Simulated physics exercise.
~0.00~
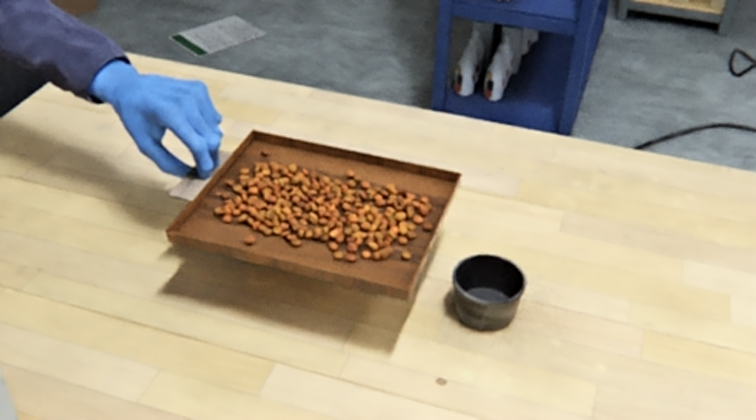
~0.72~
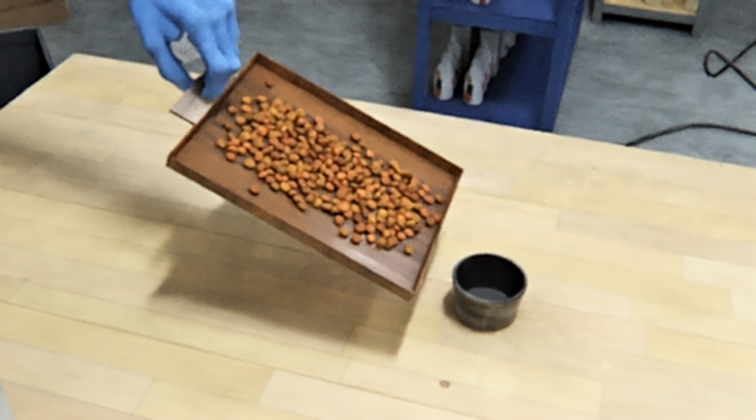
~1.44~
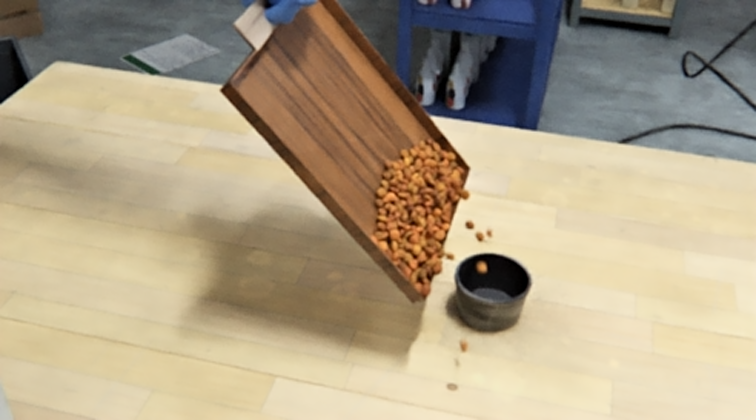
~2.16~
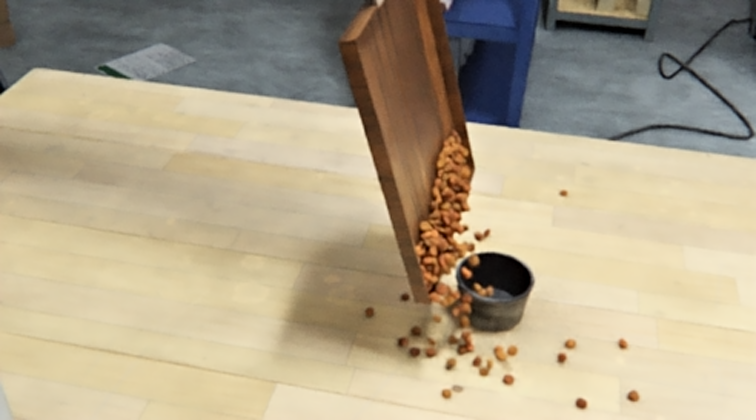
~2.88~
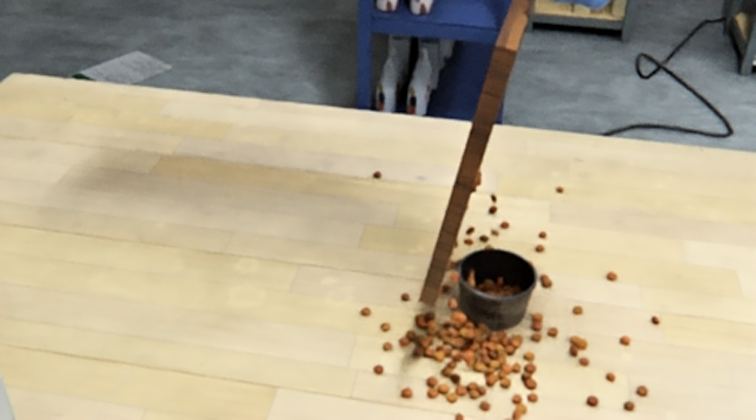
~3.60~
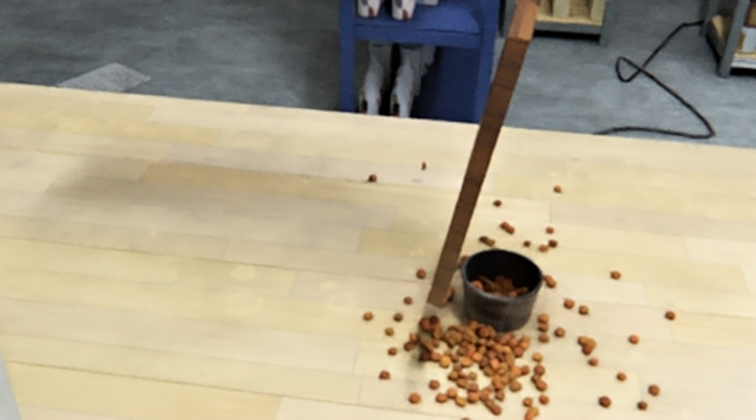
We see a blue-gloved hand lift and steeply tip a wooden tray of small brown kibble pieces toward a dark bowl on a light wooden table. The pieces slide off the lower edge, some landing in the bowl but most scattering across the table around it.
